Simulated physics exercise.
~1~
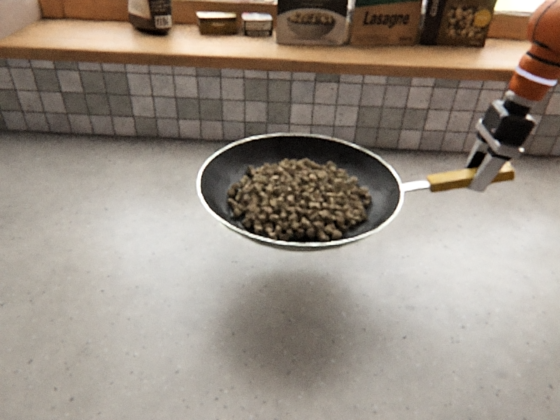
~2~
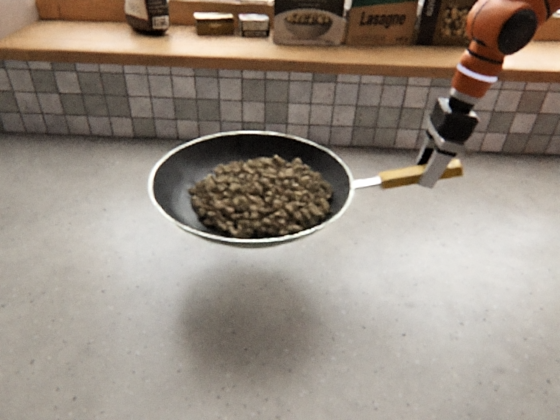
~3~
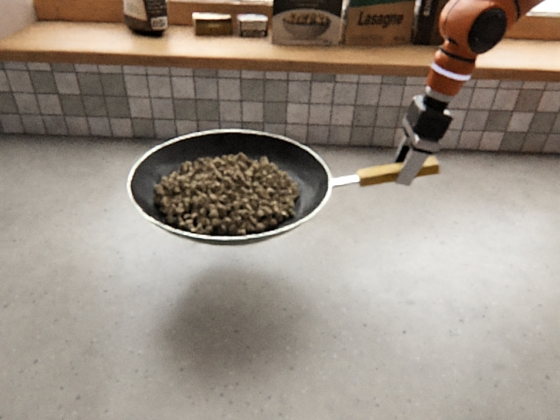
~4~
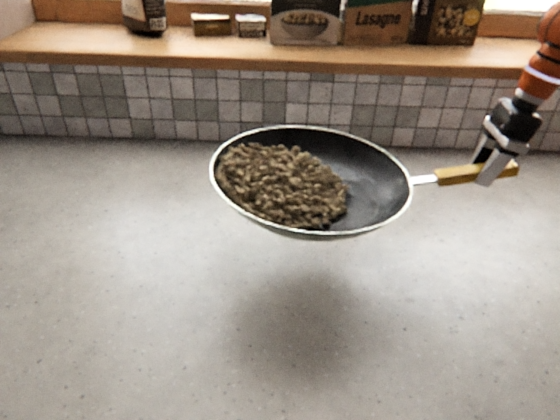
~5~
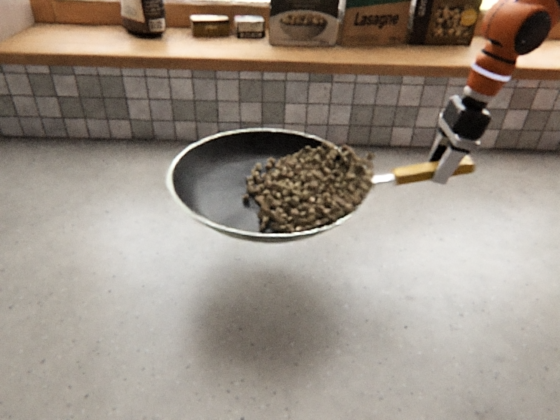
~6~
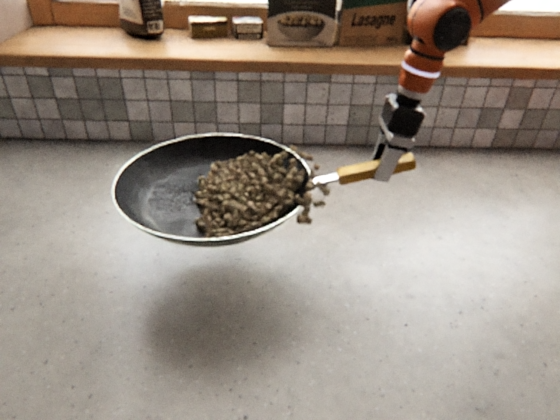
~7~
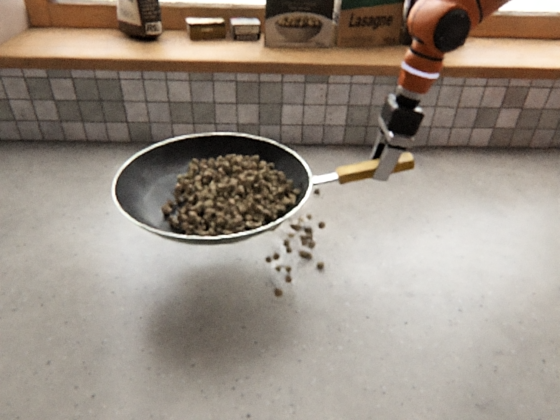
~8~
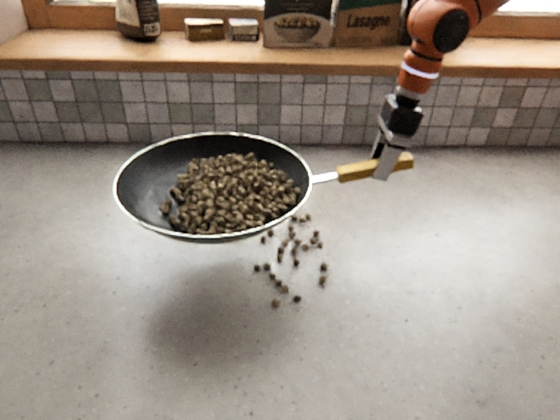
An orange and black robot arm holds a dark frying pan by its yellowish handle above a grey countertop, with a heap of small brown pebbles inside. The arm carries the pan to the left, then swings it back right, and the pebbles bunch up on the pan's left side. As the pan travels left again, the heap surges towards the handle and piles against the right rim. A small cluster spills over the edge and drops as the pan stops. The pan stays raised, still holding most of the pebbles, while the spilled ones lie scattered on the counter.
